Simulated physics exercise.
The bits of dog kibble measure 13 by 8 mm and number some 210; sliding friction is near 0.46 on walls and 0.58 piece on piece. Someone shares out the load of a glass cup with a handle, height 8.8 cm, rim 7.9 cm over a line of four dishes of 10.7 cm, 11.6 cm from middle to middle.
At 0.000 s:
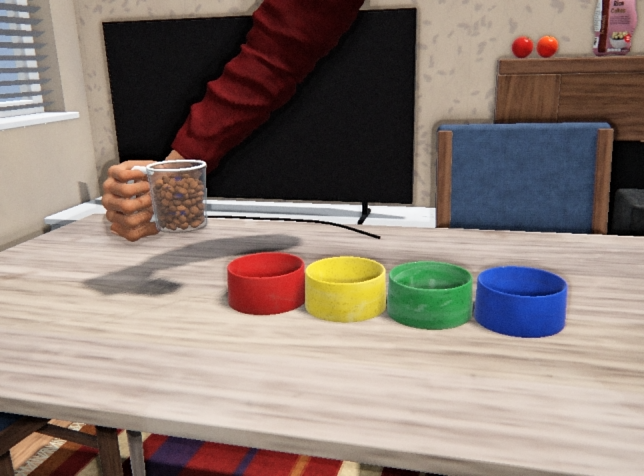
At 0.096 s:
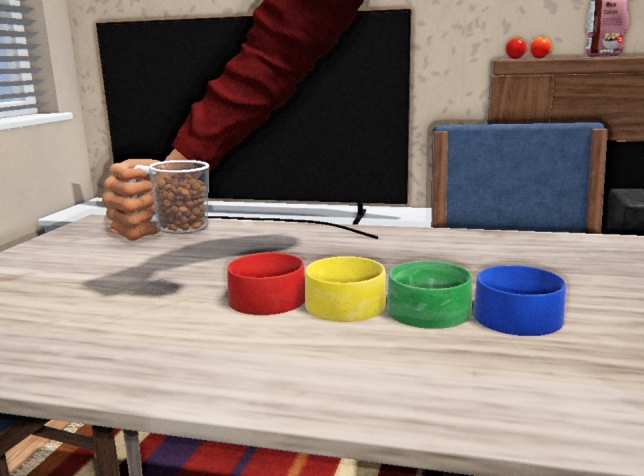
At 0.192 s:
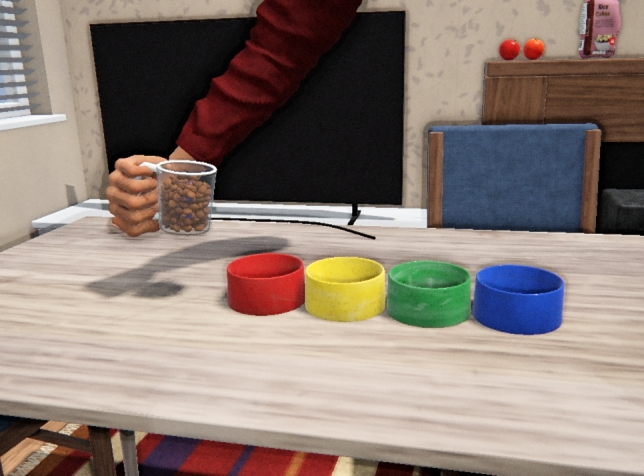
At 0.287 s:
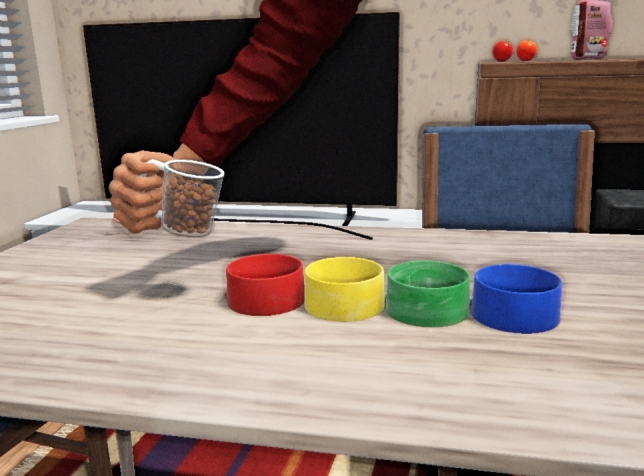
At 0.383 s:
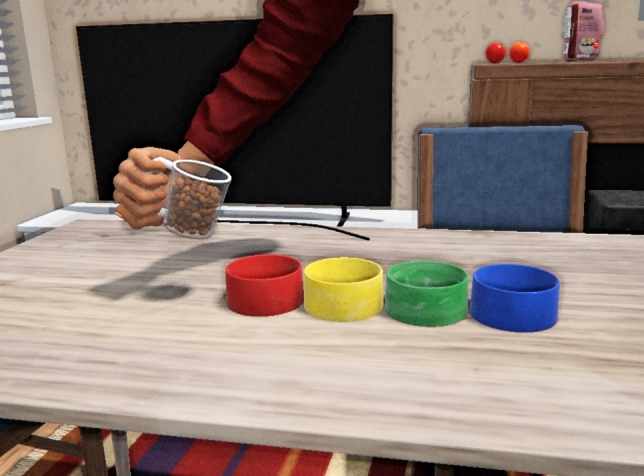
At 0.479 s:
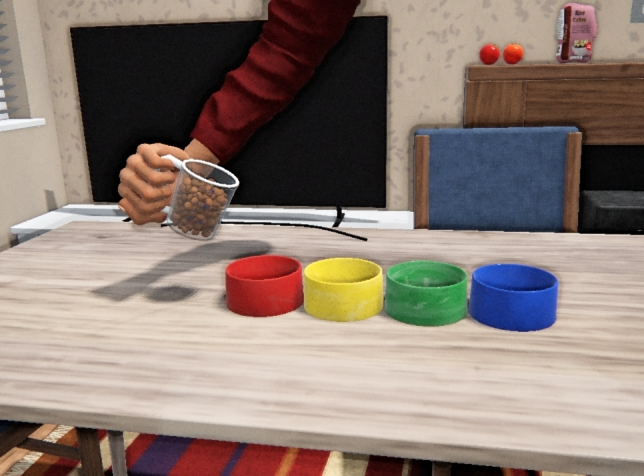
In a room with patterned wallpaper, a window at left and a blue-backed chair at right, a pale wooden table is seen from slightly above by a camera that drifts slightly. Red, yellow, green and blue dishes stand in a row, left to right, before a dark screen. A red-sleeved arm holds a clear cup of brown pieces at left, moving it slightly right while tilting it rightward.
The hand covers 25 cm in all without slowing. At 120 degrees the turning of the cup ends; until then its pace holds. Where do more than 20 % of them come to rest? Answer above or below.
Red below, blue below, green below, yellow above, counter below.
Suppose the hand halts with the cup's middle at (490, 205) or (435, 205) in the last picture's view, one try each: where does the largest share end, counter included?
Most goes to: Yellow; yellow.
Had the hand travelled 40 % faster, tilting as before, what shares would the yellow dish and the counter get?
In that case yellow 30, counter 20.
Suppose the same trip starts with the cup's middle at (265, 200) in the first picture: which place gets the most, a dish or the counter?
Most goes to: Green.
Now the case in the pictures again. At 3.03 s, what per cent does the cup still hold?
About 0 per cent.
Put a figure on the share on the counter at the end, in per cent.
Some 0 per cent.
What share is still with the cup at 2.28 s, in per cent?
Some 15 per cent of the load.
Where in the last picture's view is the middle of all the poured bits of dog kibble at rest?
Near (353, 290).
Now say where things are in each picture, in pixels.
Cup at (179, 196), tilt 0 degrees, lip at (202, 166), moved 0.0 cm; middle of the pieces at (182, 202); red dish at (266, 265); yellow dish at (345, 270); green dish at (430, 275); blue dish at (522, 281), in the first frame.
Cup at (181, 197), tilt 2 degrees, lip at (205, 168), moved 0.3 cm; middle of the pieces at (183, 203), in the second frame.
Cup at (186, 198), tilt 8 degrees, lip at (213, 172), moved 1.2 cm; middle of the pieces at (188, 204), in the third frame.
Cup at (191, 199), tilt 13 degrees, lip at (221, 176), moved 2.1 cm; middle of the pieces at (192, 205), in the fourth frame.
Cup at (195, 200), tilt 19 degrees, lip at (228, 181), moved 2.9 cm; middle of the pieces at (196, 206), in the fifth frame.
Cup at (201, 201), tilt 25 degrees, lip at (236, 185), moved 3.8 cm; middle of the pieces at (201, 207); red dish at (264, 268); yellow dish at (343, 271); green dish at (427, 274); blue dish at (514, 278). Its pace works out near 60 degrees a second; the hand travels 9 cm a second, in the sixth frame.
After 1.56 s, tilt 88 degrees; cup holds 100 %.
After 2.28 s, tilt 120 degrees; cup holds 15 %, yellow 80 %.
Then, at 3.03 s, tilt 120 degrees; cup holds 0 %, yellow 100 %.
In the end, at 3.3 s, red 0 %, blue 0 %, green 0 %, yellow 100 %, counter 0 %.
